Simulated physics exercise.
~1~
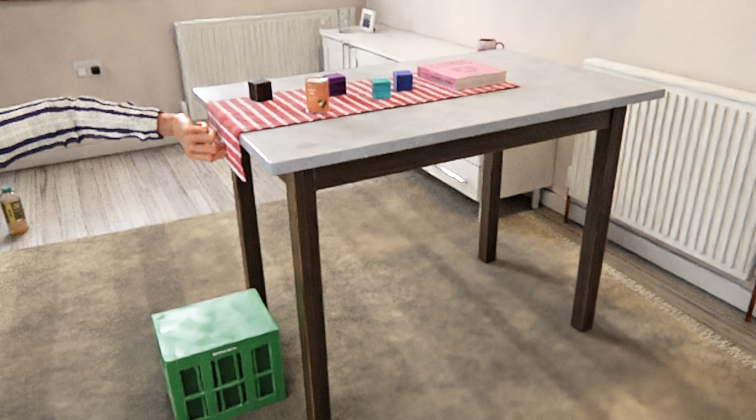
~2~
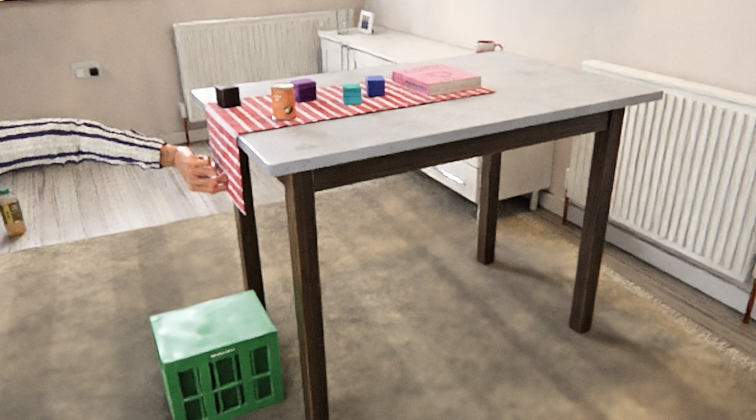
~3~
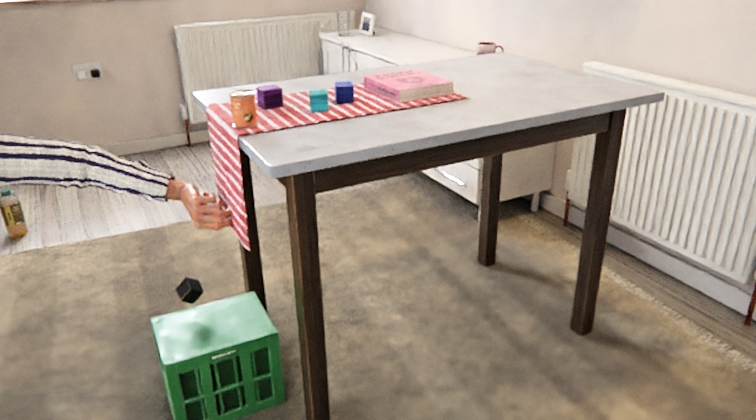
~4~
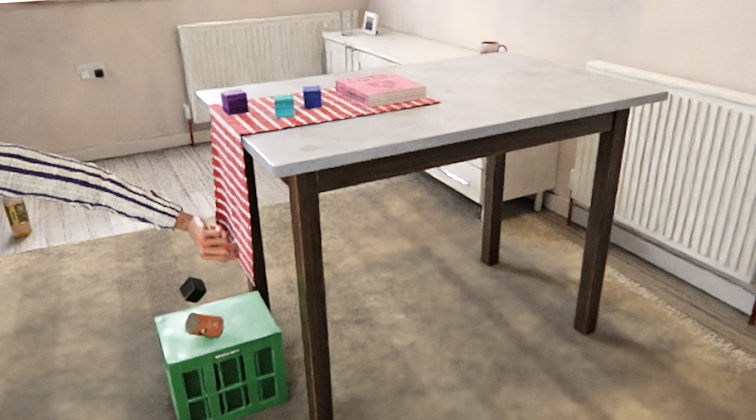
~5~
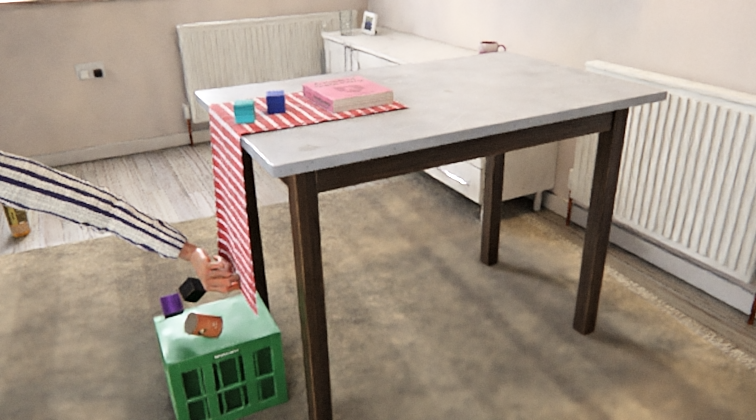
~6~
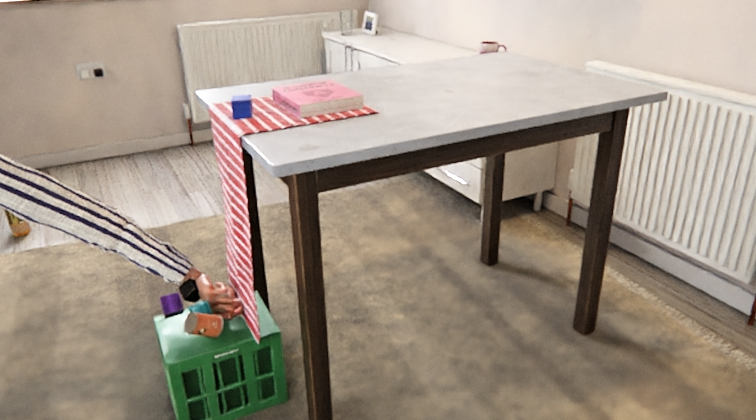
In a living room, a hand pulls a striped runner down, dropping four objects onto a crate.
